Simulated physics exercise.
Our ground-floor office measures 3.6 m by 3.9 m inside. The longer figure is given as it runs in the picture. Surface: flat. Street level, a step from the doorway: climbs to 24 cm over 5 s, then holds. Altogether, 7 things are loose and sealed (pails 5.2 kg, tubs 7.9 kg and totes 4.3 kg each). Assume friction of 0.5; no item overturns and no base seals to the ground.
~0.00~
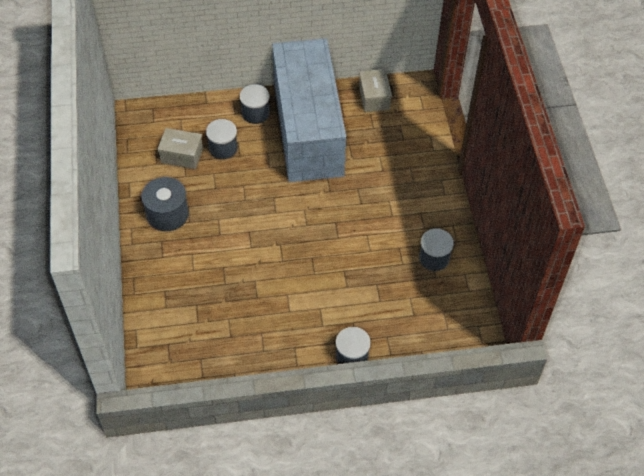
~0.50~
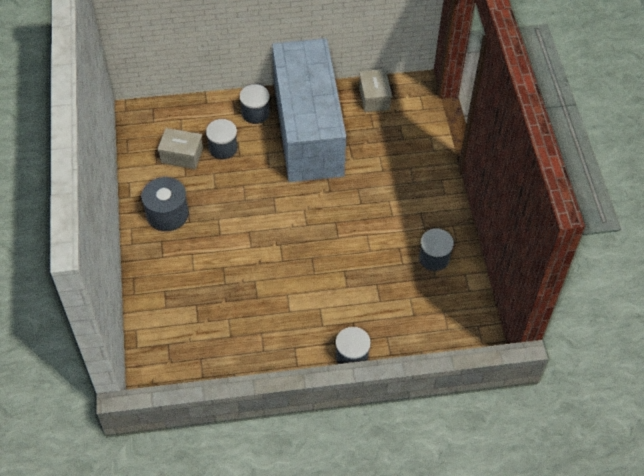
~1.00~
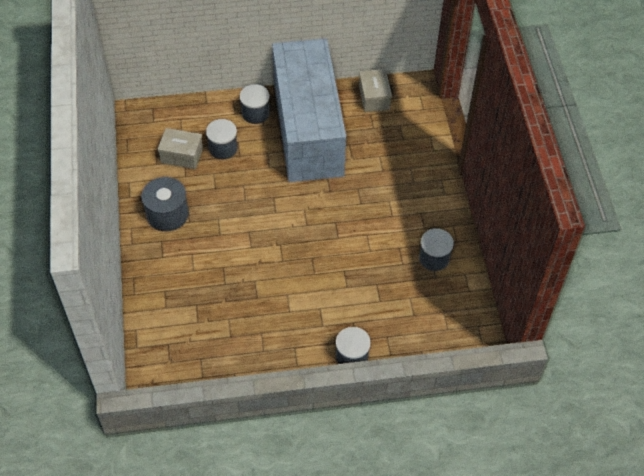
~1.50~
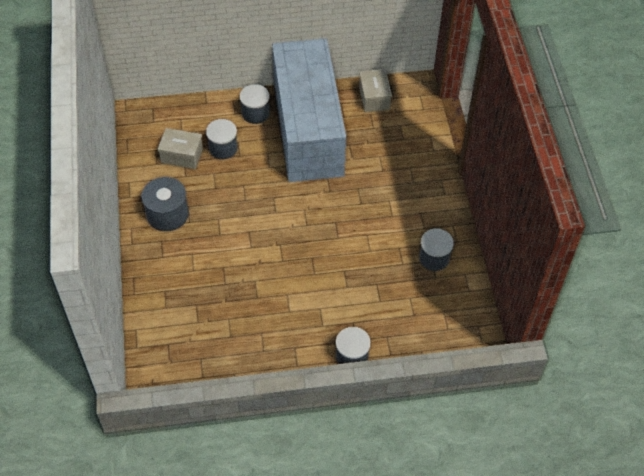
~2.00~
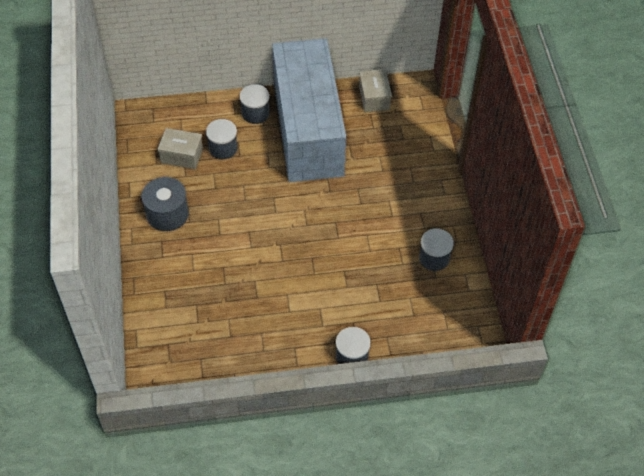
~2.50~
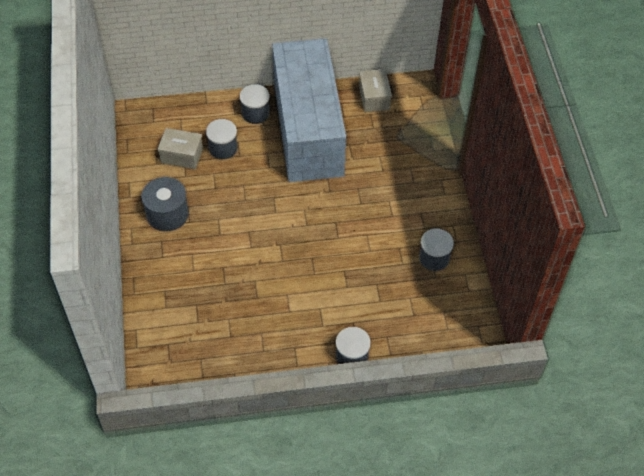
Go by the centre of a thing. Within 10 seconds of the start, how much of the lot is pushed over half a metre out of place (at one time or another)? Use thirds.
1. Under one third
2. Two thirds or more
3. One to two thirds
1.
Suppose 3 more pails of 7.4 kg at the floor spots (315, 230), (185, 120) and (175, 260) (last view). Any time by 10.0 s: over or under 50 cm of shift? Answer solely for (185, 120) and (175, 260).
Well, the first one stays inside the mark, and the second stays inside the mark.
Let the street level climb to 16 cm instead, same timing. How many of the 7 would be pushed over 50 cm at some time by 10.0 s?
The answer would then be 1.
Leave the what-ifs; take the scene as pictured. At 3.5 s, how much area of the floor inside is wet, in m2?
Wet area: Approx. 2.0 m2.
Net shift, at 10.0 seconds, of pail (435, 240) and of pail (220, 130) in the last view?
In that order: 5 cm, 0 cm.
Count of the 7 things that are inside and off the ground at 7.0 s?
1 at that moment.
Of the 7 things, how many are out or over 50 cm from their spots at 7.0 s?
At that time I count 0.
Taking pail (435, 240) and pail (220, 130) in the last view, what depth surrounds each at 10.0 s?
Roughly 6 and 1 cm.
After 3.5 s 0 of 7 are over 50 cm from their spots; 0 afloat.
After 4.5 s 0 of 7 are over 50 cm from their spots; 1 afloat.
After 7.0 s 0 of 7 are over 50 cm from their spots; 1 afloat.
After 10.0 s 1 of 7 are over 50 cm from their spots, and 2 have been at some point; 2 afloat.
